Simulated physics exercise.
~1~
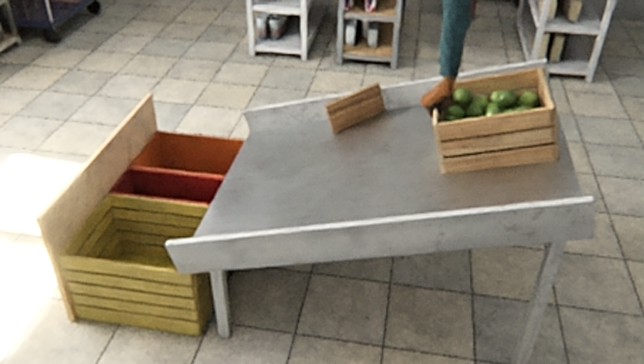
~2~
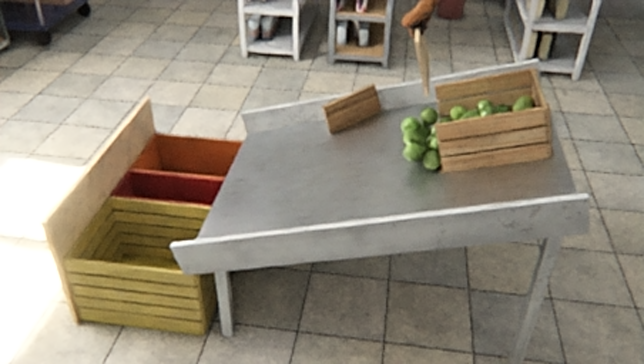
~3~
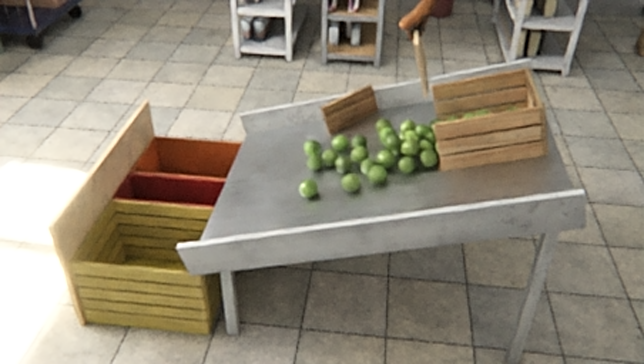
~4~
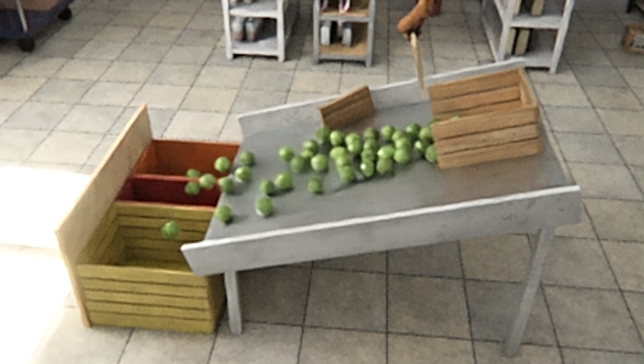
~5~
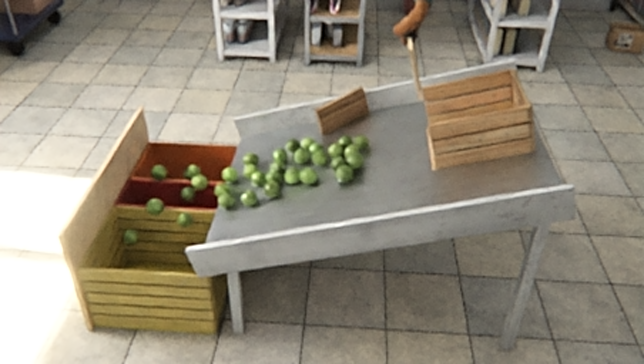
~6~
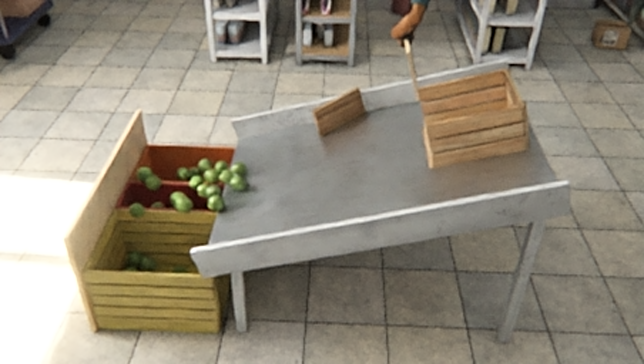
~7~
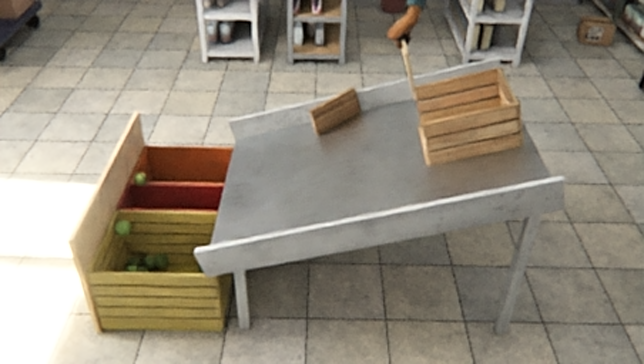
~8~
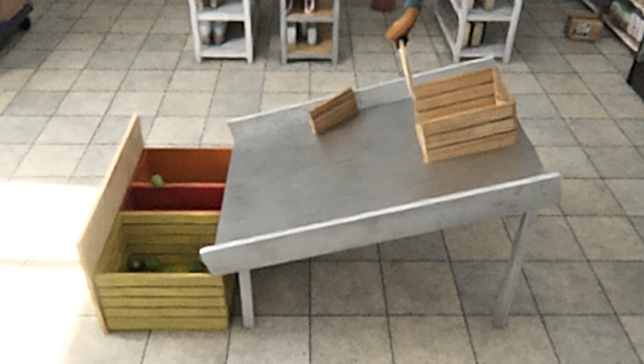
In a tiled room, a hand lifts a gate and green apples roll left into bins.
